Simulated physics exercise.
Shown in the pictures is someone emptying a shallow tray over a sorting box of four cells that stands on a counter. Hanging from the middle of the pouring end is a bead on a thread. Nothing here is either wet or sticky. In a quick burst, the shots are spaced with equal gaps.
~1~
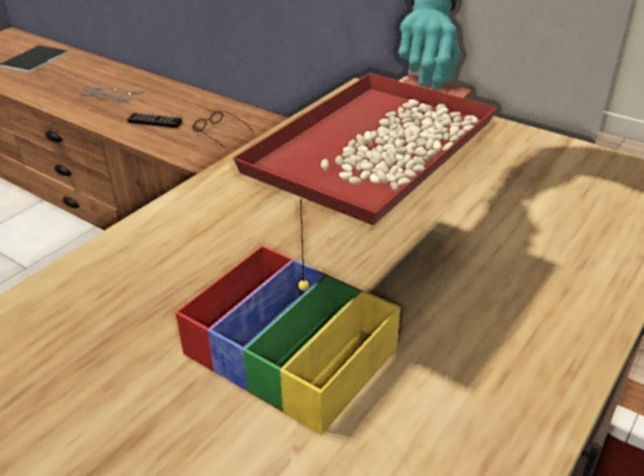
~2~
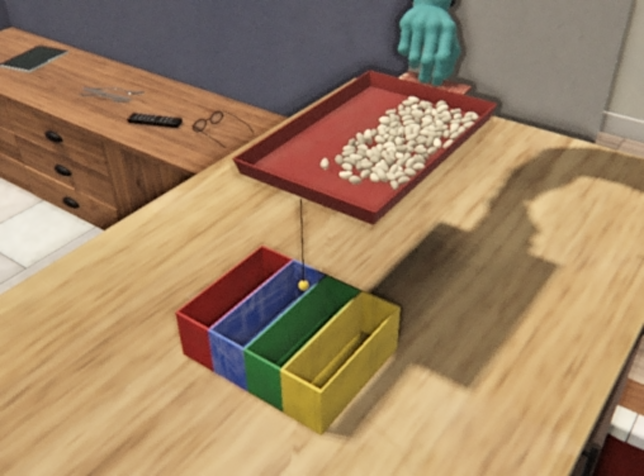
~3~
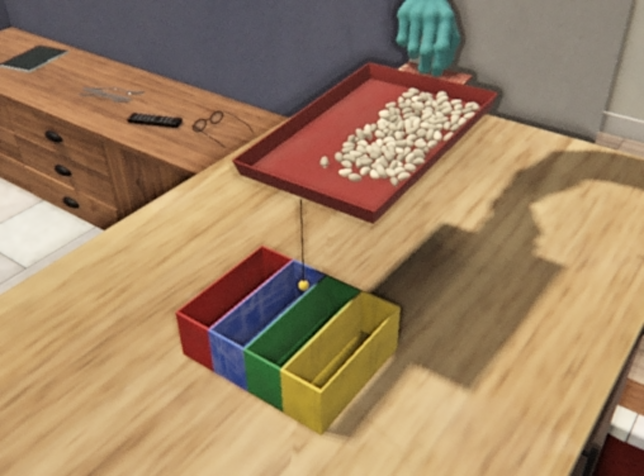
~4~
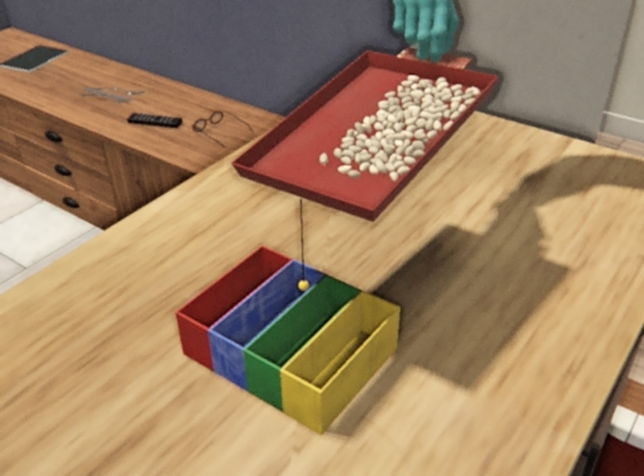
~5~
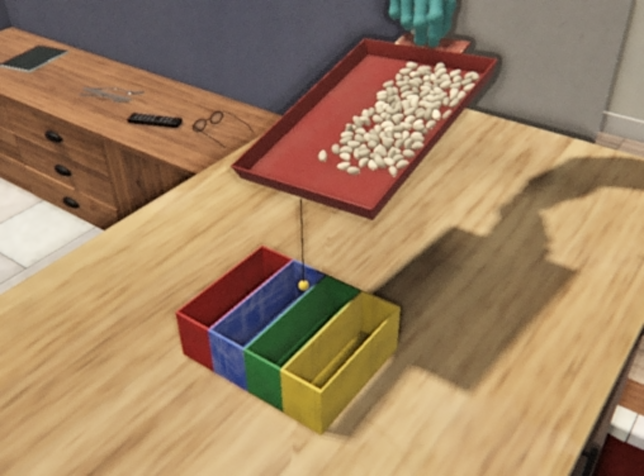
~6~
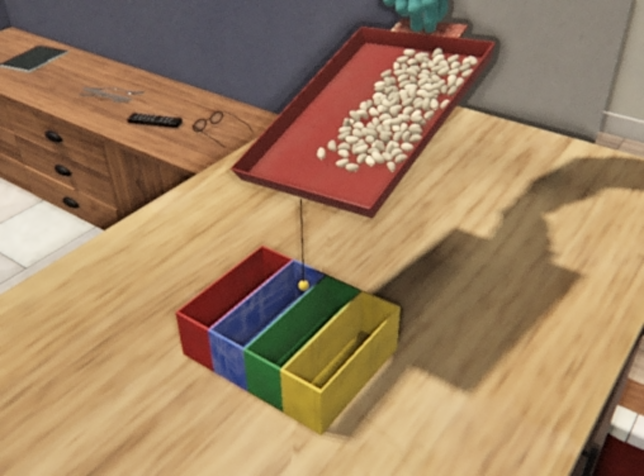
A teal-gloved hand held a red tray of white beans above a box with red, blue, green and yellow cells, then gradually raised the far end, tilting the tray toward its lower left corner.
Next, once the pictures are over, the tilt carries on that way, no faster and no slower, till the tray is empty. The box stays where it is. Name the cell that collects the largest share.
Red.
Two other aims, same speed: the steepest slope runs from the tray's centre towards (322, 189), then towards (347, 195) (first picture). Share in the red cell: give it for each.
Shares, approx.: 10 %, then 0 %.
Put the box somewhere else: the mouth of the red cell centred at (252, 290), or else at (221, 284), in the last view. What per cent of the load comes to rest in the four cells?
The first comes to 60 percent and the second to 90 percent.
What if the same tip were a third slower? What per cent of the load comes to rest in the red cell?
About 60 %.
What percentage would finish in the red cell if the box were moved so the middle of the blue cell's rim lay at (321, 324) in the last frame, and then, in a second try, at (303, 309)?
In the first position around 20 percent, in the second around 30 percent.
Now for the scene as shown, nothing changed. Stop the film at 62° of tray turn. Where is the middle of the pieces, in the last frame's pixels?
The load is centred near (276, 167).
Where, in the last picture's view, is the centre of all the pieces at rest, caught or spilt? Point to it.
(235, 326).
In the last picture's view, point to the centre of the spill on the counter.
Estimate: Around (142, 309).
Shortly afterwards, tray tipped steeply; all but a few on the tray; a little falling or outside the box.
Next, tray tipped past a quarter turn; near half on the tray; near a quarter in the red cell; only a few in the blue cell; near a quarter falling or outside the box.
Some moments later, tray tipped past a quarter turn; near two thirds in the red cell; near a quarter in the blue cell; a little in the green cell; a little falling or outside the box.
In the end, tray tipped past a quarter turn; near two thirds in the red cell; near a quarter in the blue cell; a little in the green cell; none at all in the yellow cell; a little outside the box.
